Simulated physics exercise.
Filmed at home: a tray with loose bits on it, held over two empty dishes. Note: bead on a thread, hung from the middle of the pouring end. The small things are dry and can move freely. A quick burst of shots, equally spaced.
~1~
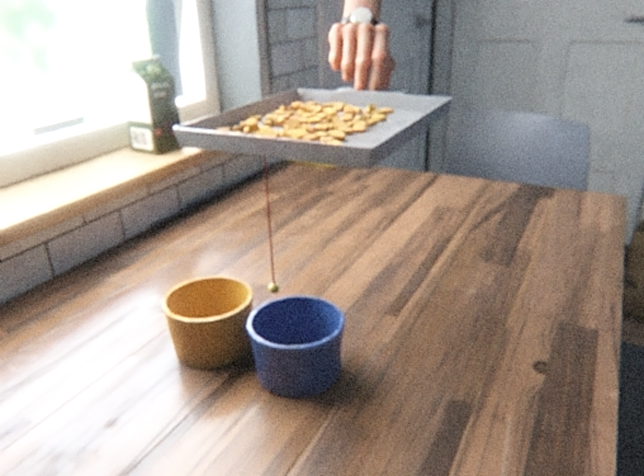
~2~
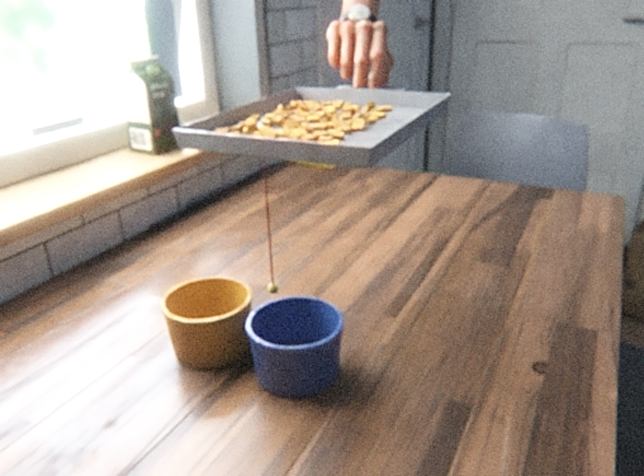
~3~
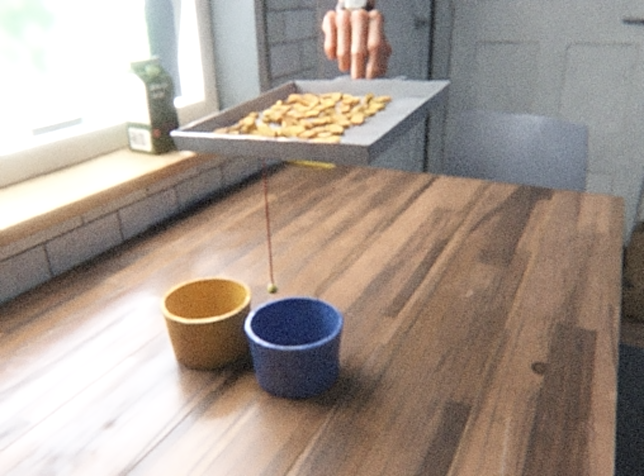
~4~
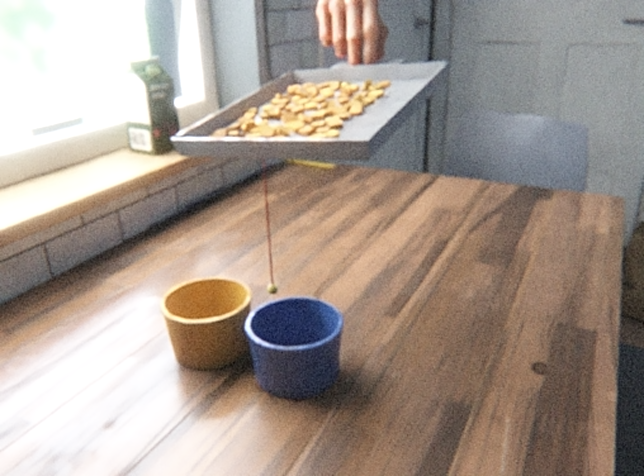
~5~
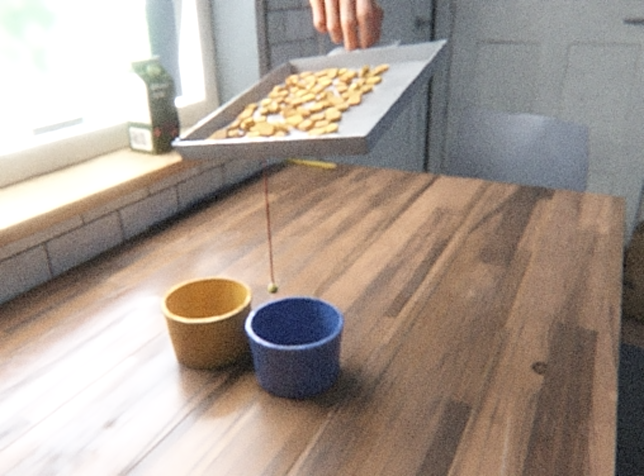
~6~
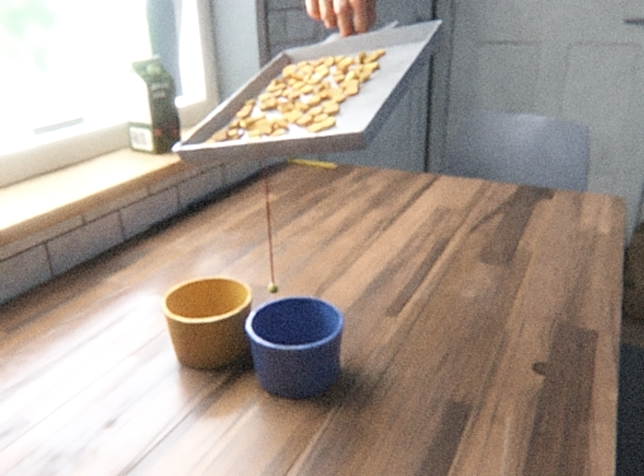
A hand raising the back of a grey tray of cereal squares, tilting it toward its left corner above yellow and blue dishes.
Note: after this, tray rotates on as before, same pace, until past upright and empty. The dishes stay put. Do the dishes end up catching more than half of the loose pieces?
Yes.
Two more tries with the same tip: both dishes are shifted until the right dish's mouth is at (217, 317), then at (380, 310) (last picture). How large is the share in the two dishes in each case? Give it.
In turn 20 and 0 in a hundred.
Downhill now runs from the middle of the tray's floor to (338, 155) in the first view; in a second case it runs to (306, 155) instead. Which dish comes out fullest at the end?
So, the dish at the right the first time round, the dish at the right the second.
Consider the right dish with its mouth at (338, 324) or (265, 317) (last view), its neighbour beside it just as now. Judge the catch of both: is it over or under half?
Result, first setup: The minor share; second setup: The bulk.
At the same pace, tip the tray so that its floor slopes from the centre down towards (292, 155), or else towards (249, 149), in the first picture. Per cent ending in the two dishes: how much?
For the first it's near 30 %, for the second near 70 %.
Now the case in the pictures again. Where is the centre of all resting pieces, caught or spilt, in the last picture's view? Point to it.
Centre at rest: Close to (207, 333).
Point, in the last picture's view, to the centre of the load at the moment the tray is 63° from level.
The load's middle is around (230, 118).
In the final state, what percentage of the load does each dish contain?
Result - left dish: 80 %; right dish: 0 %.
Soon, tray tipped steeply; all on the tray.
A while on, tray tipped past a quarter turn; about two thirds on the tray; about a quarter in the left dish; a stray few outside both; a small part in the air.
Towards the end, tray tipped past a quarter turn; most in the left dish; about a quarter outside both.
Finally, tray tipped past a quarter turn; none in the right dish; most in the left dish; about a quarter outside both.
